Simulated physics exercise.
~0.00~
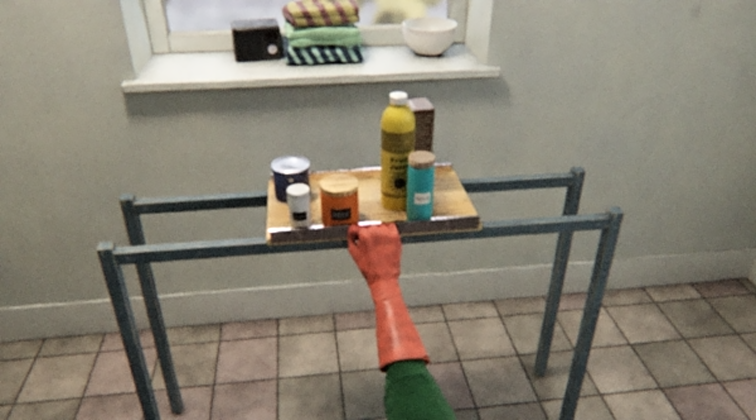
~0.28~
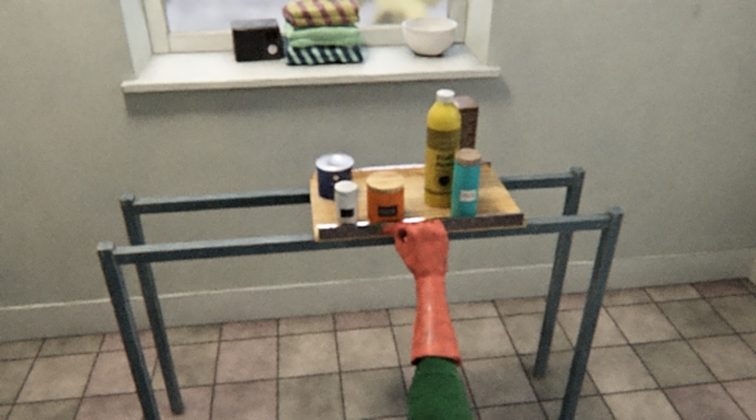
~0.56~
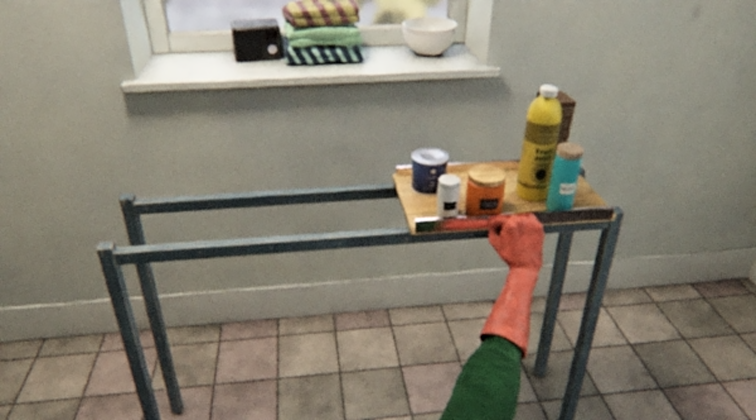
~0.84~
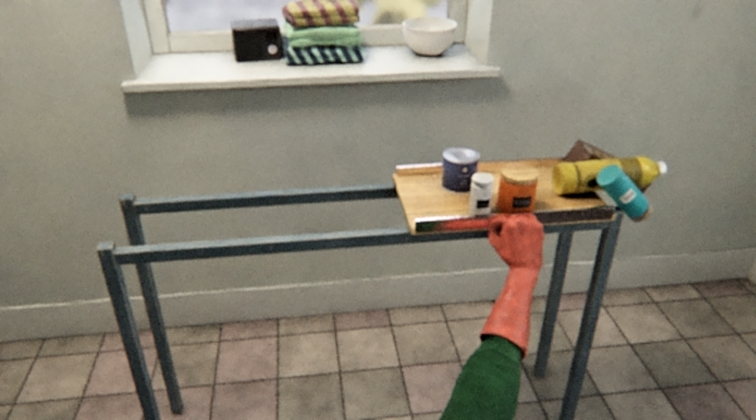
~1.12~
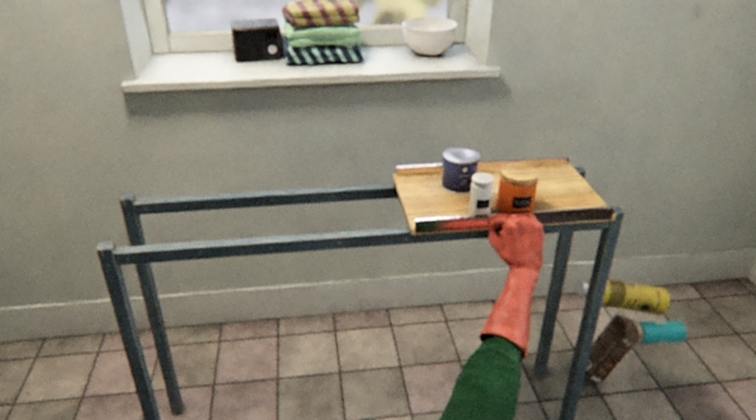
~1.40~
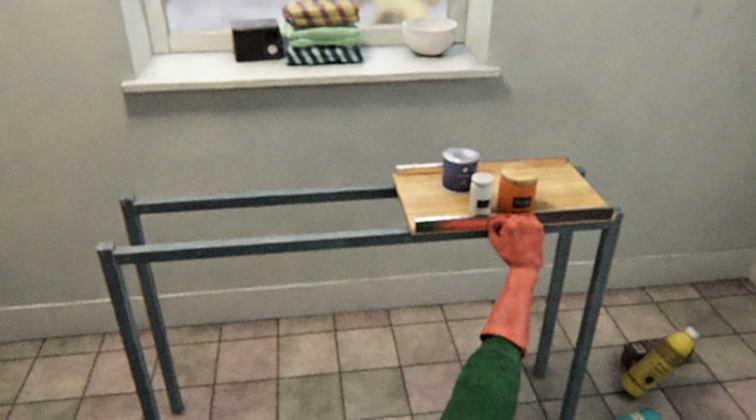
The video shows a red-gloved hand sliding a wooden tray of containers rightward along metal rails until it stops at the end, where a yellow bottle, turquoise jar and brown carton topple off onto the tiled floor, while a blue tin, white shaker and orange jar stay upright aboard.
